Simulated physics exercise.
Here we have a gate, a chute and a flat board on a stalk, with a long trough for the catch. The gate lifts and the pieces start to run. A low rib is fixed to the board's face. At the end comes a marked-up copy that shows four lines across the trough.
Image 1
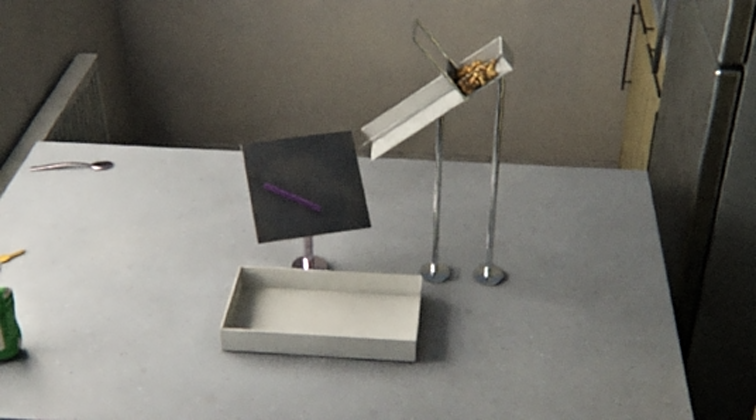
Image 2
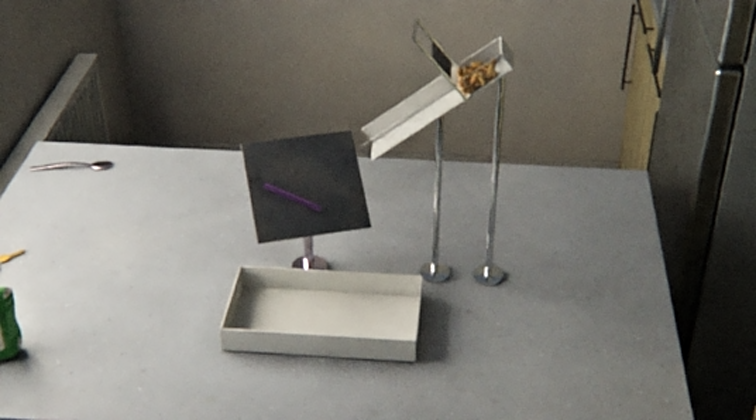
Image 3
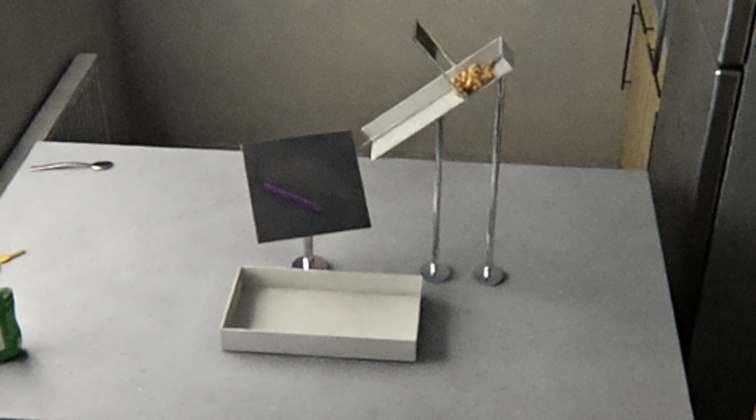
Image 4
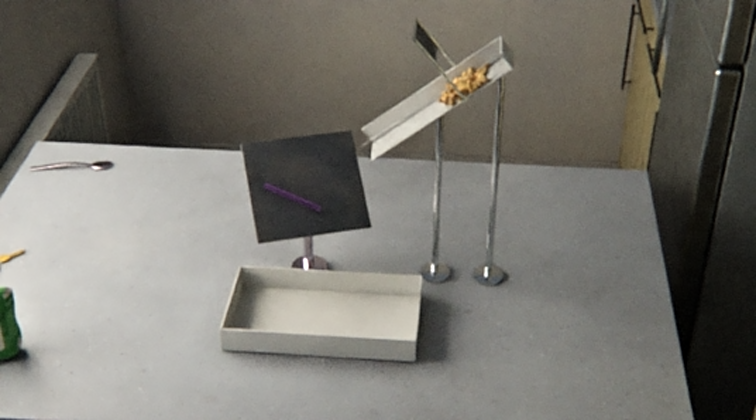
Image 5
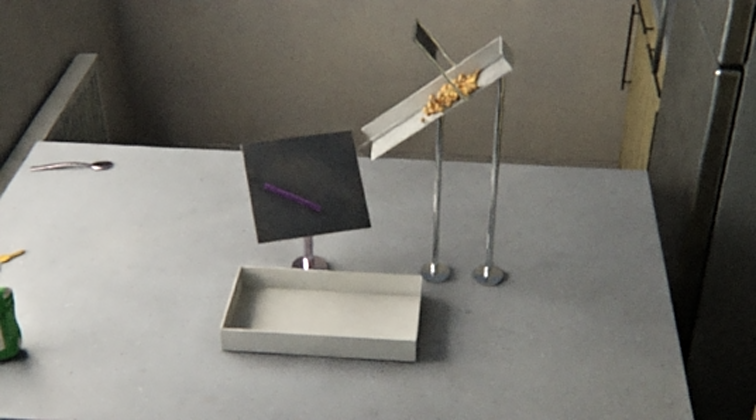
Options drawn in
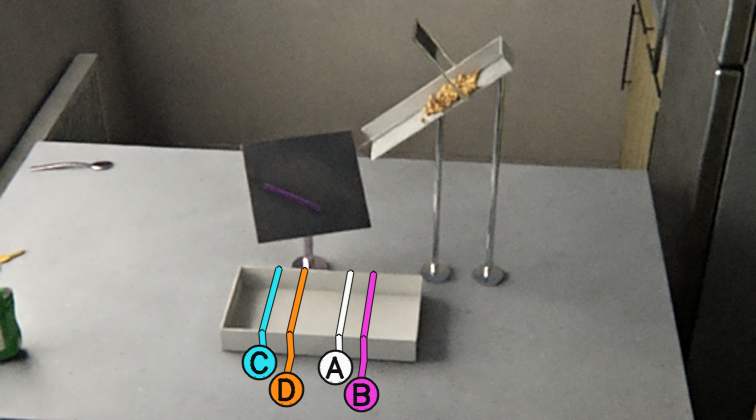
A long pale tray sat empty on a grey table beside a dark tilted board, while a small flap lifted on the raised chute and the golden-brown pieces began sliding down it toward the left.
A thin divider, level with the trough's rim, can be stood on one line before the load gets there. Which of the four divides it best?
The best line is A.
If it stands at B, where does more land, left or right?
The left side.
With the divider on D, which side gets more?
The right side.
On the marked copy, line A crosses the front rim at (339, 336); line B crosses the front rim at (363, 337); line C crosses the front rim at (262, 331); line D crosses the front rim at (289, 333).
Choosing A, of what is caught, close to two thirds on the left of the divider, close to a third on the right.
Choosing B, of what is caught, all but a few on the left of the divider, only a few on the right.
Choosing C, of what is caught, none at all on the left of the divider, the whole lot on the right.
Choosing D, of what is caught, a small share on the left of the divider, all but a few on the right.
